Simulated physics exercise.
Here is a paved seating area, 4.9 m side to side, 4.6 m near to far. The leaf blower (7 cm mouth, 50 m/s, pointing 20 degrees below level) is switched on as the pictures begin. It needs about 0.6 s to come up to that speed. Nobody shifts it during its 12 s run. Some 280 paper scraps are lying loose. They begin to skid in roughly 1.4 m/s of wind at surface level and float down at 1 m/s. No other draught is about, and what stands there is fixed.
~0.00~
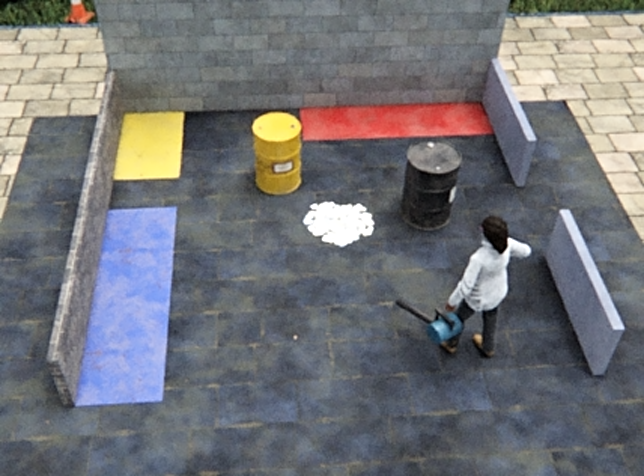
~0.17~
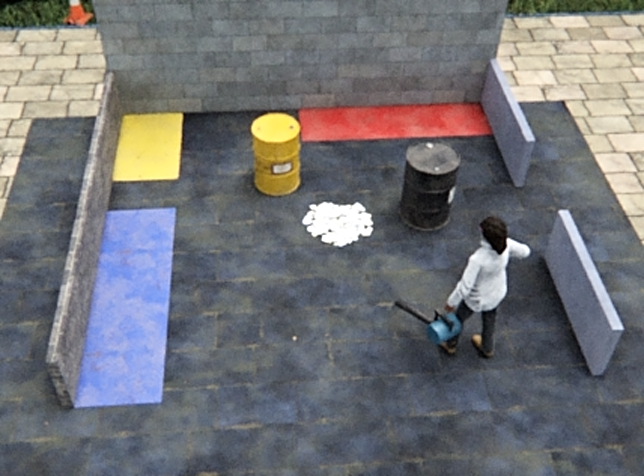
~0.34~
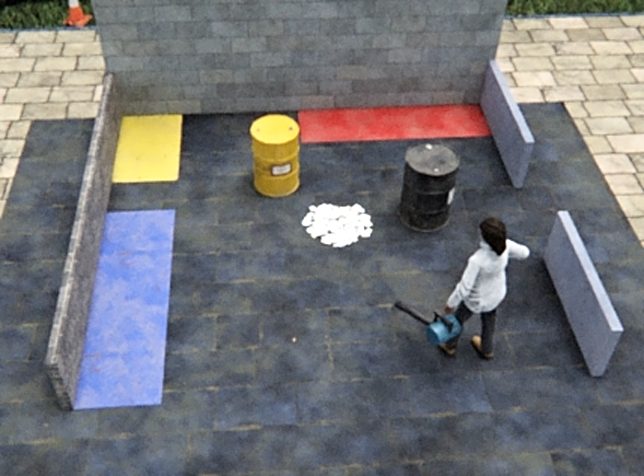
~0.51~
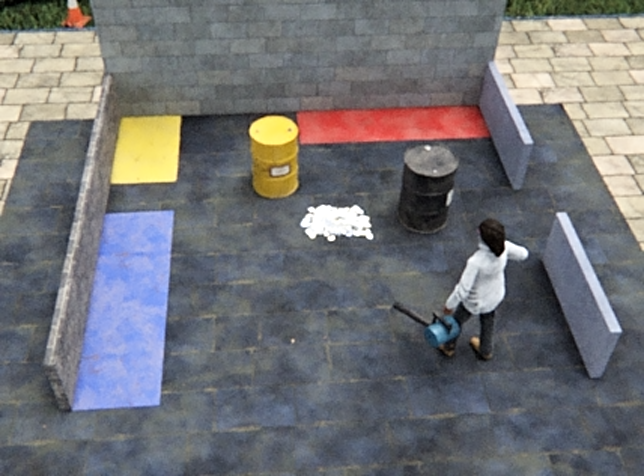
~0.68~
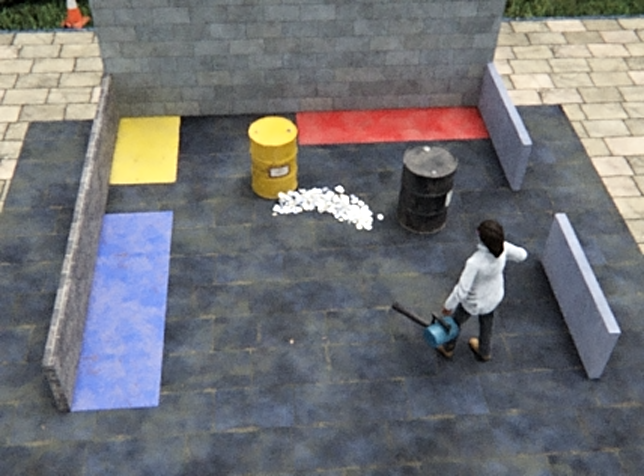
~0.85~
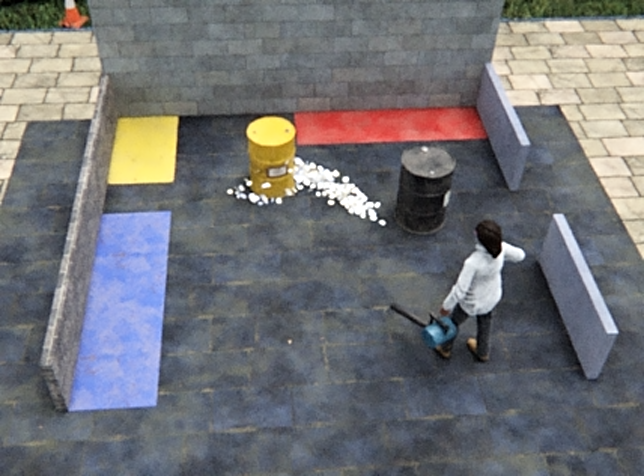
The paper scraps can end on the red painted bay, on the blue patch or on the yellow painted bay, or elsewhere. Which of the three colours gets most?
It is red that takes the most.
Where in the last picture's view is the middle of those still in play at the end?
Around (316, 111).
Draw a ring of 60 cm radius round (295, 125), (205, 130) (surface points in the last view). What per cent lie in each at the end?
In turn about 40 %, 20 %.
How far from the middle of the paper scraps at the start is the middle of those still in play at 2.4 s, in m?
About 2.2 m.
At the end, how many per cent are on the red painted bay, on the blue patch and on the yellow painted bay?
About 60 % red, 0 % blue, 10 % yellow.
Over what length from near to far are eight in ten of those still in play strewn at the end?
Roughly 0.4 m.
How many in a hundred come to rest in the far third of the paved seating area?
Some 100 per cent.
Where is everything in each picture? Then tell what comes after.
The middle of the paper scraps is near (341, 223), none has stirred yet and the mouth of the leaf blower is at (399, 301), in the first frame.
The middle of the paper scraps is near (339, 223), none has stirred yet, the yellow painted bay is centred on (149, 145), the red painted bay is centred on (394, 121) and the blue patch is centred on (131, 296), in the second frame.
The middle of the paper scraps is near (339, 224), none has stirred yet, the top of a barrel is at (433, 157) and the top of a barrel is at (275, 129), in the third frame.
The middle of the paper scraps is near (339, 225), the farthest in sight from the leaf blower is at (312, 210) and about 20 % have left their places, in the fourth frame.
The middle of the paper scraps is near (333, 205), the farthest in sight from the leaf blower is at (303, 191) and about 85 % have left their places, in the fifth frame.
The middle of the paper scraps is near (325, 188), the farthest in sight from the leaf blower is at (297, 160) and all have left their places, in the sixth frame.
After 2.4 s, 5 % are on the yellow painted bay, 59 % on the red painted bay and 0 % on the blue patch; the middle of those still in play is near (308, 115); 7 % have settled or left.
After 3.8 s, 5 % are on the yellow painted bay, 60 % on the red painted bay and 0 % on the blue patch; the middle of those still in play is near (311, 113); 28 % have settled or left.
After 6.6 s, 9 % are on the yellow painted bay, 61 % on the red painted bay and 0 % on the blue patch; the middle of those still in play is near (313, 111); 42 % have settled or left.
After 12.0 s, at the end, 10 % are on the yellow painted bay, 62 % on the red painted bay and 0 % on the blue patch; the middle of those still in play is near (316, 111).
